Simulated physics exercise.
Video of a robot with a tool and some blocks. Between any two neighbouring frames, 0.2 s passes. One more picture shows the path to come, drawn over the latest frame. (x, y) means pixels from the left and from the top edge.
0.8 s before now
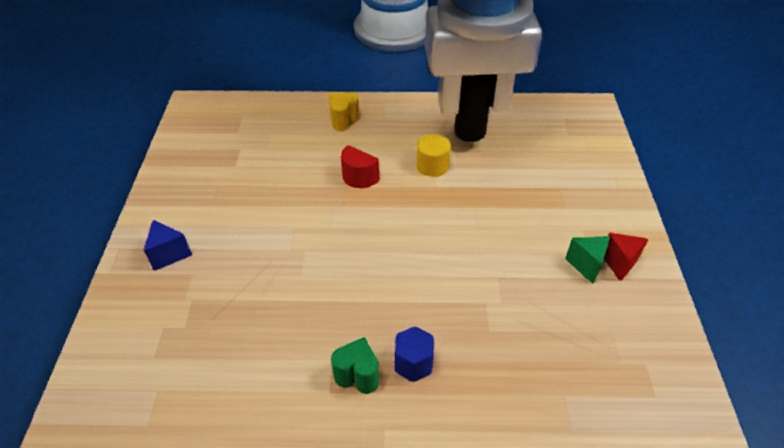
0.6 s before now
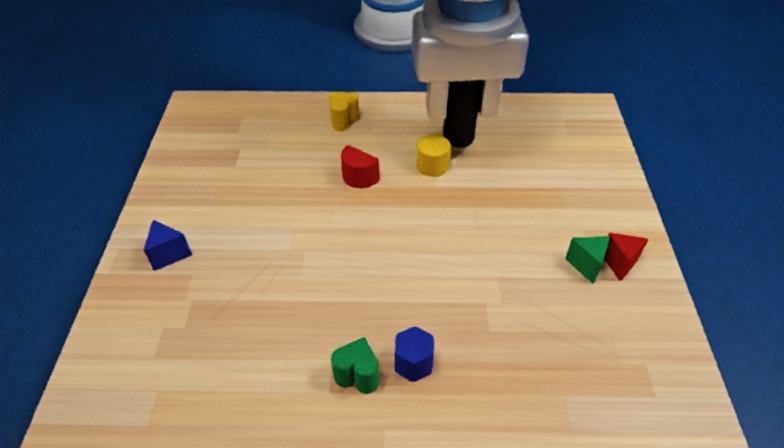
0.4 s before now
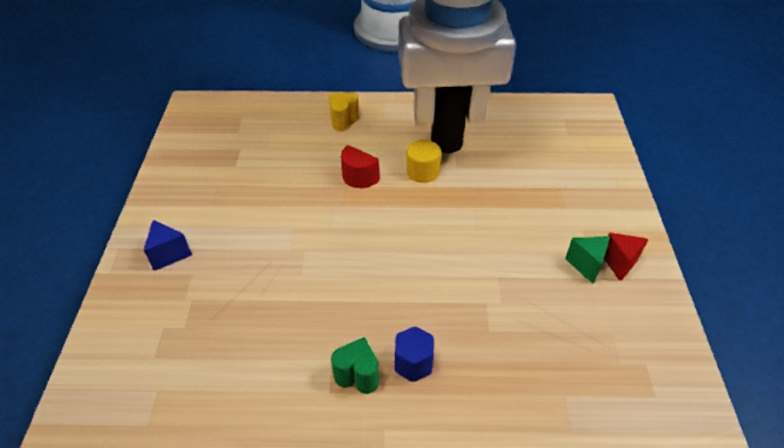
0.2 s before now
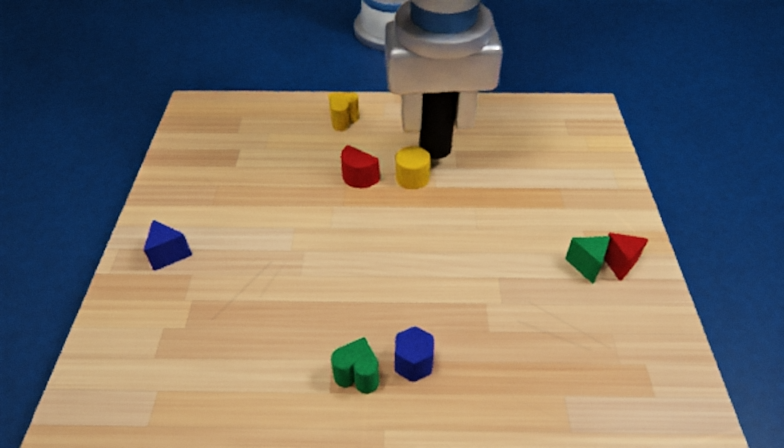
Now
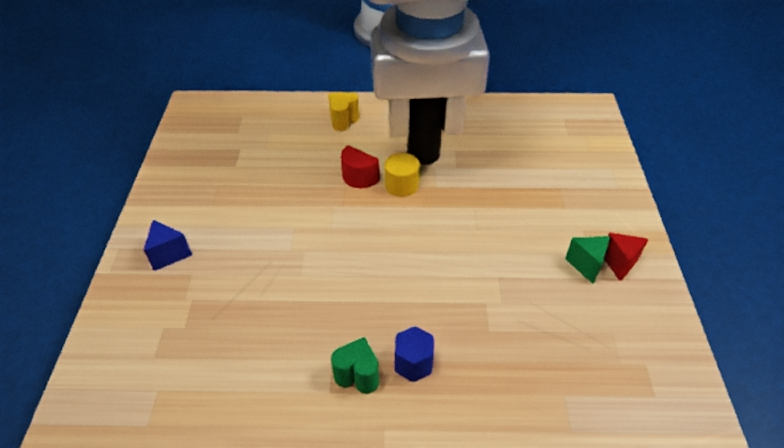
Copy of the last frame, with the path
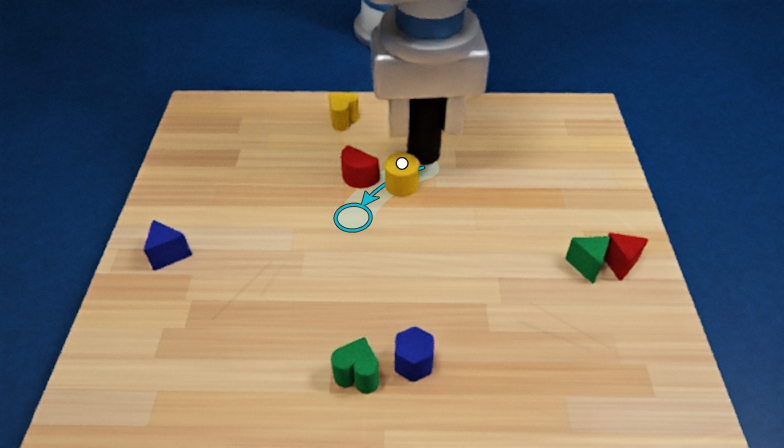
On a light wooden board with coloured blocks, a robot arm with a black tool moves left to the yellow circle block and pushes it left and slightly toward the viewer, closer to the red D-shaped block, while the other blocks stay still.
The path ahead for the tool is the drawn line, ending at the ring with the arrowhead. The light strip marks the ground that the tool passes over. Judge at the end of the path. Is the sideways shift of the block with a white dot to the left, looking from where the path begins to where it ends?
My answer is yes.
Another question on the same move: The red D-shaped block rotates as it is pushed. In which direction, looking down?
Clockwise rotation.
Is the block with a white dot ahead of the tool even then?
Short answer: Yes.
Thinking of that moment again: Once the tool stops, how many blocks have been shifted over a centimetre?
I reckon the push displaces two of the blocks by more than 1 cm.
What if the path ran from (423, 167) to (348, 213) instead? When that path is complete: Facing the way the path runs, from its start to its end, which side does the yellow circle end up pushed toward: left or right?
To the left.
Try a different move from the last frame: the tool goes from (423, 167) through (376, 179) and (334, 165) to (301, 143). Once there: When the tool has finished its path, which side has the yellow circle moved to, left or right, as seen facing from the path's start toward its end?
Heads left.
Drawn move, from (423, 167) over (395, 179) and (371, 196) to (353, 217); the dot is on the yellow circle.
The first path, step by step. One third of the way, tool (395, 166); yellow circle (380, 179).
Two thirds of the way, tool (370, 183); red D-shaped block (343, 161), turned 60° clockwise; yellow circle (365, 200).
At the end, tool (352, 205); red D-shaped block (342, 161), turned 65° clockwise; yellow circle (357, 223).
